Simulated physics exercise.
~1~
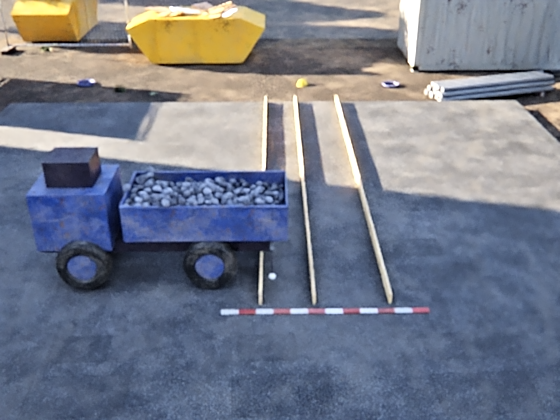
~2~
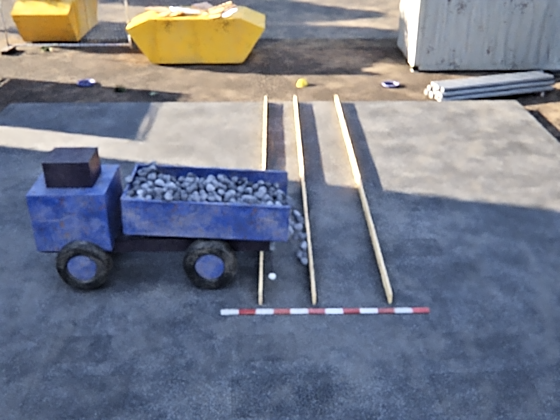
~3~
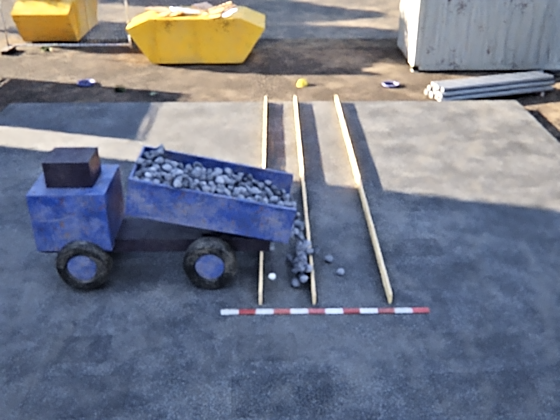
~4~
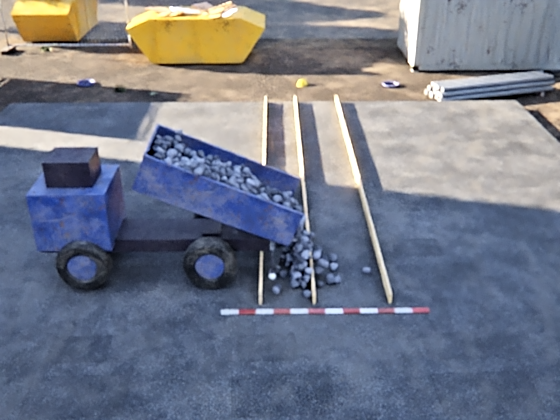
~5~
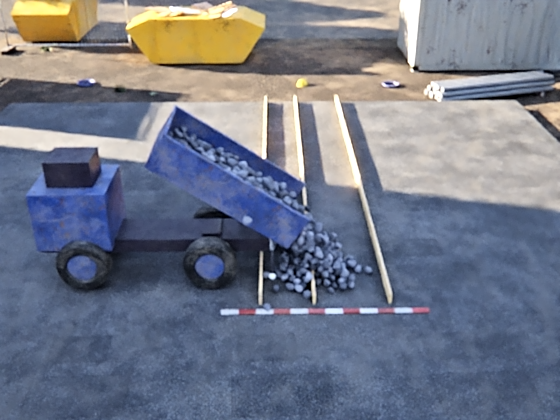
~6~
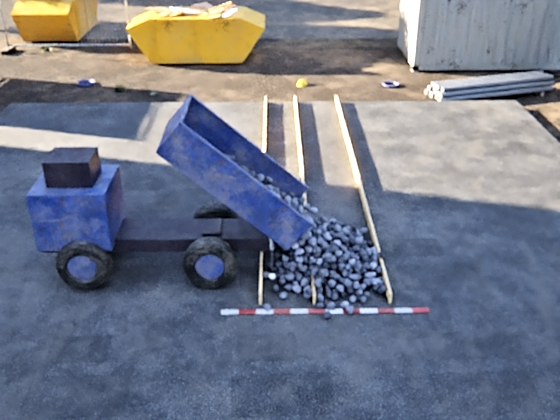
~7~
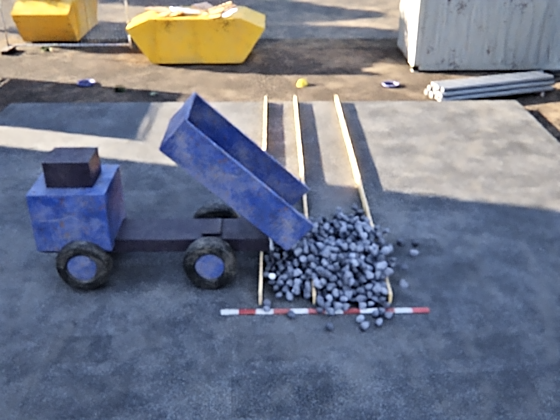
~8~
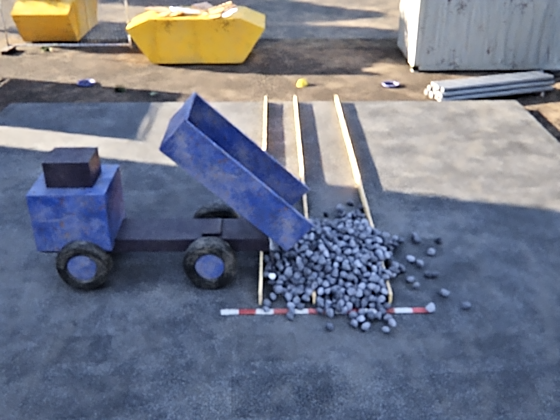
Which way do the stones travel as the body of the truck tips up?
The stones move to the right, sliding out of the lowered end of the body and spreading over the planks.
